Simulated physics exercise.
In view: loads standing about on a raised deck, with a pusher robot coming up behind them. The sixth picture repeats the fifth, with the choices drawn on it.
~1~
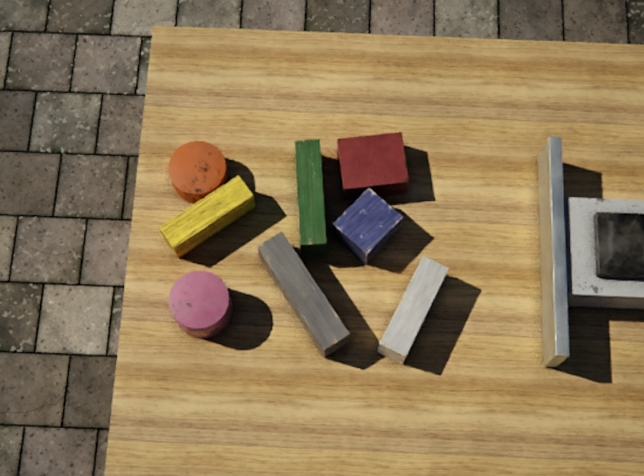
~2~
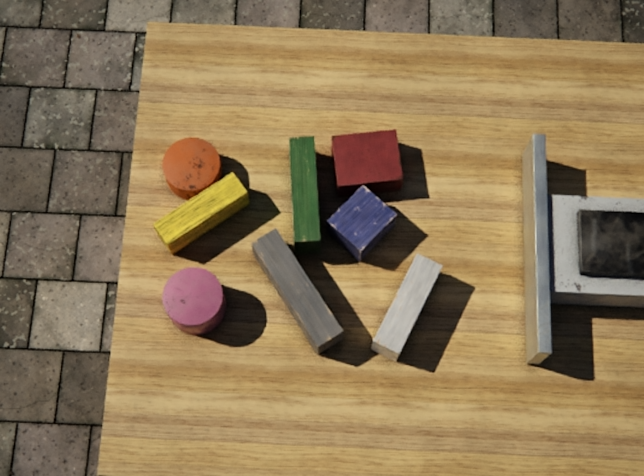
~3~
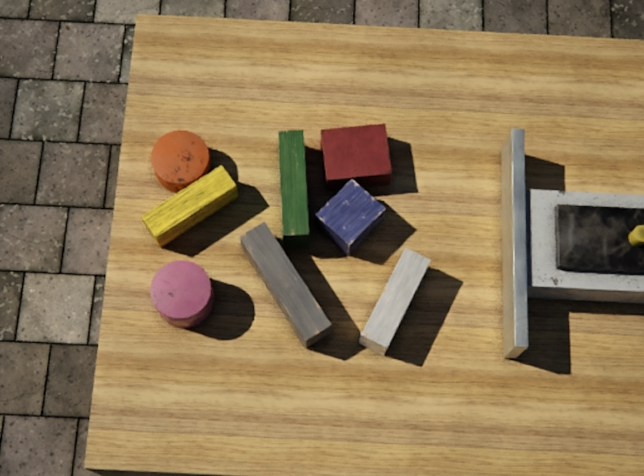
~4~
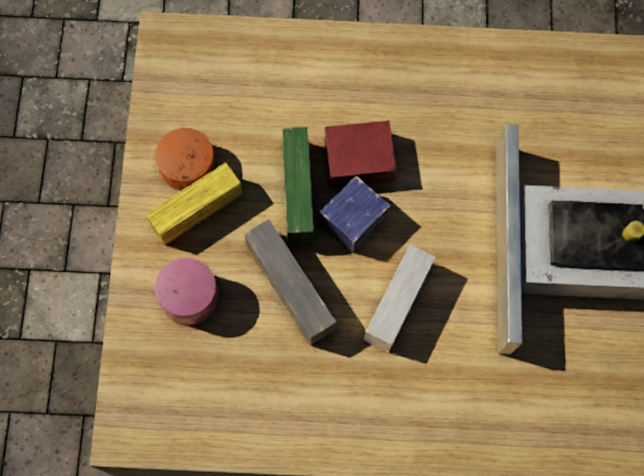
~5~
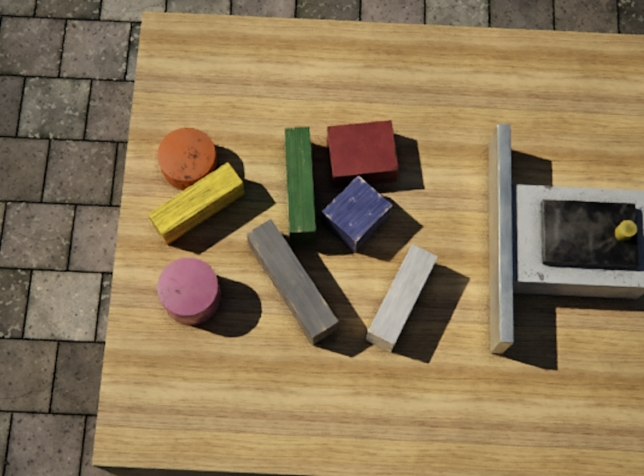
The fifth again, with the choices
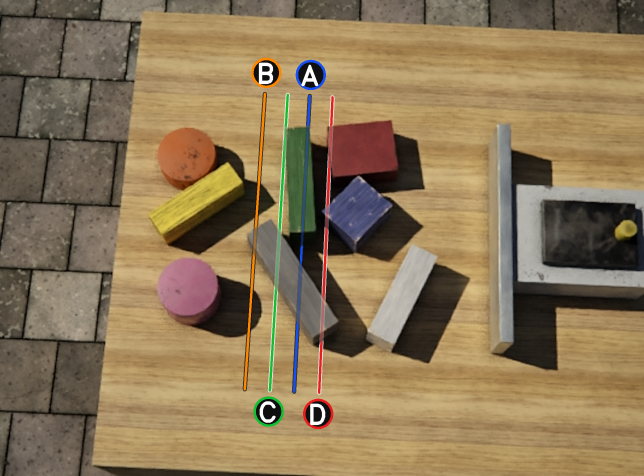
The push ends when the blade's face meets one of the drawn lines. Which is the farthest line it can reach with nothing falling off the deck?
It should halt at B.
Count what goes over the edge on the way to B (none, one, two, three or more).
In all, none.
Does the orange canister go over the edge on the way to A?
No.
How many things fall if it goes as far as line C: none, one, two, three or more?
In all, none.
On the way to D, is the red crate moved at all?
Yes.
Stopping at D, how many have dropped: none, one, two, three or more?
The count is none.
On the marked copy, A at (302, 237); B at (255, 235); C at (279, 236); D at (326, 238).
Taking B. A third of the way, robot (492, 229); white bar (388, 298); orange canister (188, 160).
Two thirds of the way, robot (404, 224); yellow stick (184, 208); green bar (242, 183).
When it is over, robot (336, 221); yellow stick (126, 216); orange canister (141, 145); nothing has fallen.
As for the rest, A is safe but short; C is safe but short; D is safe but short.
